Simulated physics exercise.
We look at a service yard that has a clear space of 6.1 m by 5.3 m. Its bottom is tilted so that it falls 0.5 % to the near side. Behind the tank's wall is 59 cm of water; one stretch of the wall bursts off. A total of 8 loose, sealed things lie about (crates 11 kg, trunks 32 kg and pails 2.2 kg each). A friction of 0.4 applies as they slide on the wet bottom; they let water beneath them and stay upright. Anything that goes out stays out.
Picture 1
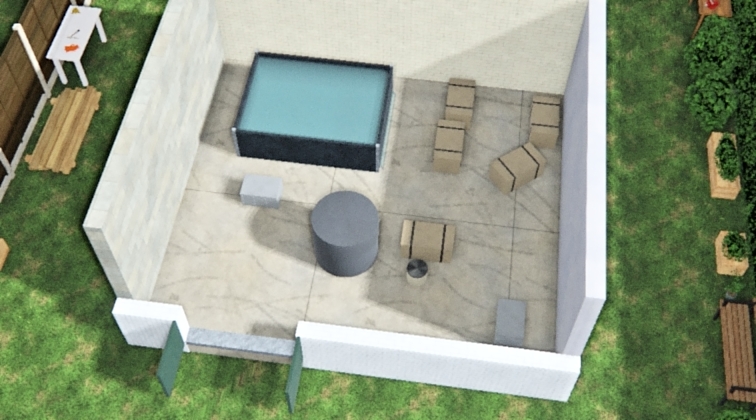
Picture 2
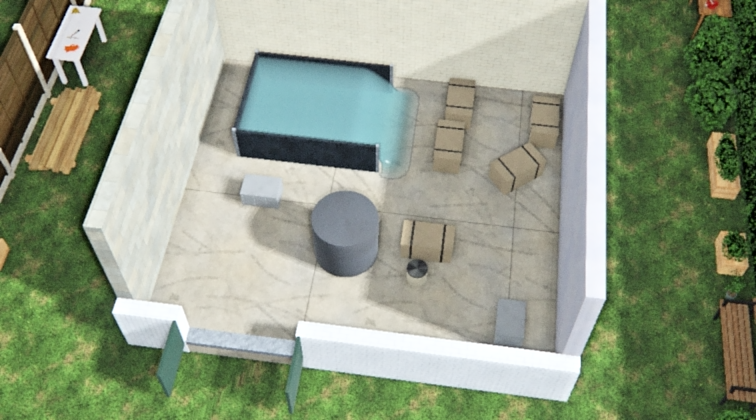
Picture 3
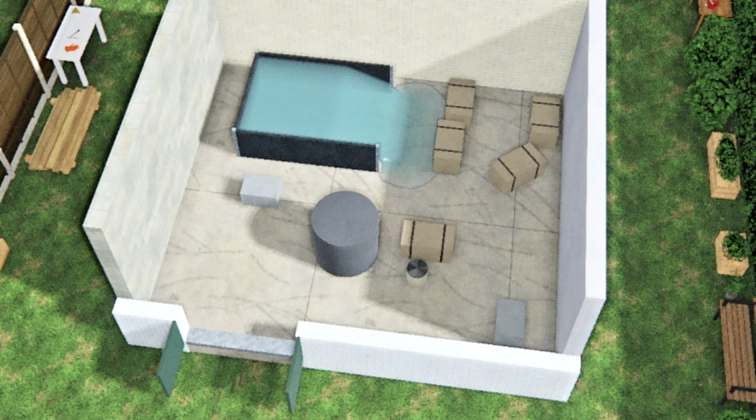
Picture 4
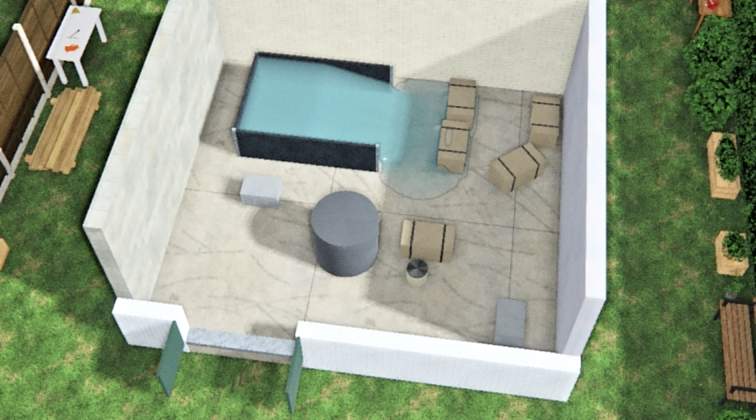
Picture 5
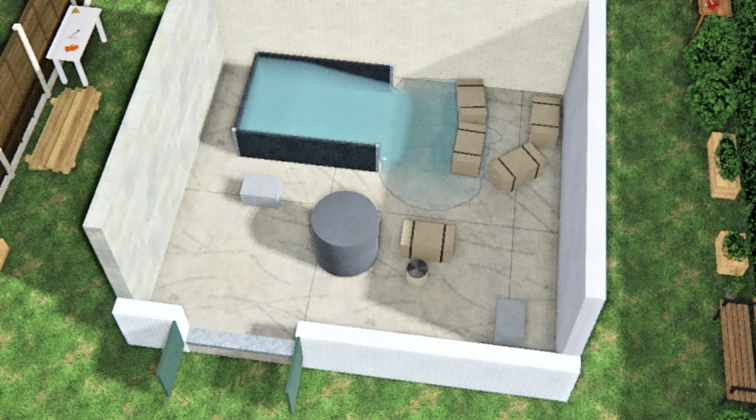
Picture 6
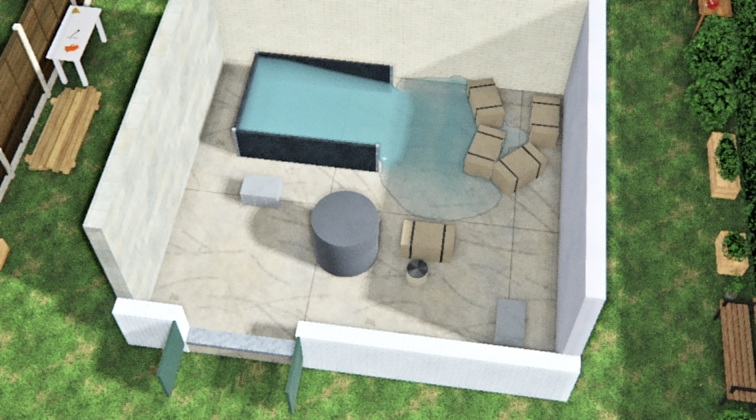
A dark-sided tank in a walled yard opened on its right side, and bluish water spread across the pale floor, pushing two brown boxes to the right and turning them beside the others.
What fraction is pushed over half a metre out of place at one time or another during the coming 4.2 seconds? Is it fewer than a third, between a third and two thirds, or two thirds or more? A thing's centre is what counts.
The fraction climbs to two thirds or higher.
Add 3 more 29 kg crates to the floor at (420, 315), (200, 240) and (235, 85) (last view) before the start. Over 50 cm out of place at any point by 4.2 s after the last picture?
First goes beyond, second stays inside, third stays inside.
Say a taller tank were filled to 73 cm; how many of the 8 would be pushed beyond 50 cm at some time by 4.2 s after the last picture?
Then the count would be 7.
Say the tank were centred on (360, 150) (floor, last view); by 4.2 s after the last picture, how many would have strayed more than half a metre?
Count: 6.
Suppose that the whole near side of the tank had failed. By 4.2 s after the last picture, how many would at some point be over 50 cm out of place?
The answer then is 3.
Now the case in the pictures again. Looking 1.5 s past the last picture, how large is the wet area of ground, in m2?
About 16 m2.
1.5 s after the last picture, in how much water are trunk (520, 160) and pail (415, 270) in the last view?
16 and 0 cm.
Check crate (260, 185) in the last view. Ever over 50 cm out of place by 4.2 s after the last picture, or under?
Verdict: Not exceeding.
Then, 0.4 s after the last picture 2 of 8 are over 50 cm from their spots; 0 afloat.
Then, 1.5 s after the last picture 3 of 8 are over 50 cm from their spots; 4 afloat.
Then, 2.8 s after the last picture 5 of 8 are over 50 cm from their spots; 3 afloat.
Then, 4.2 s after the last picture 7 of 8 are over 50 cm from their spots, and 7 have been at some point; 4 afloat.
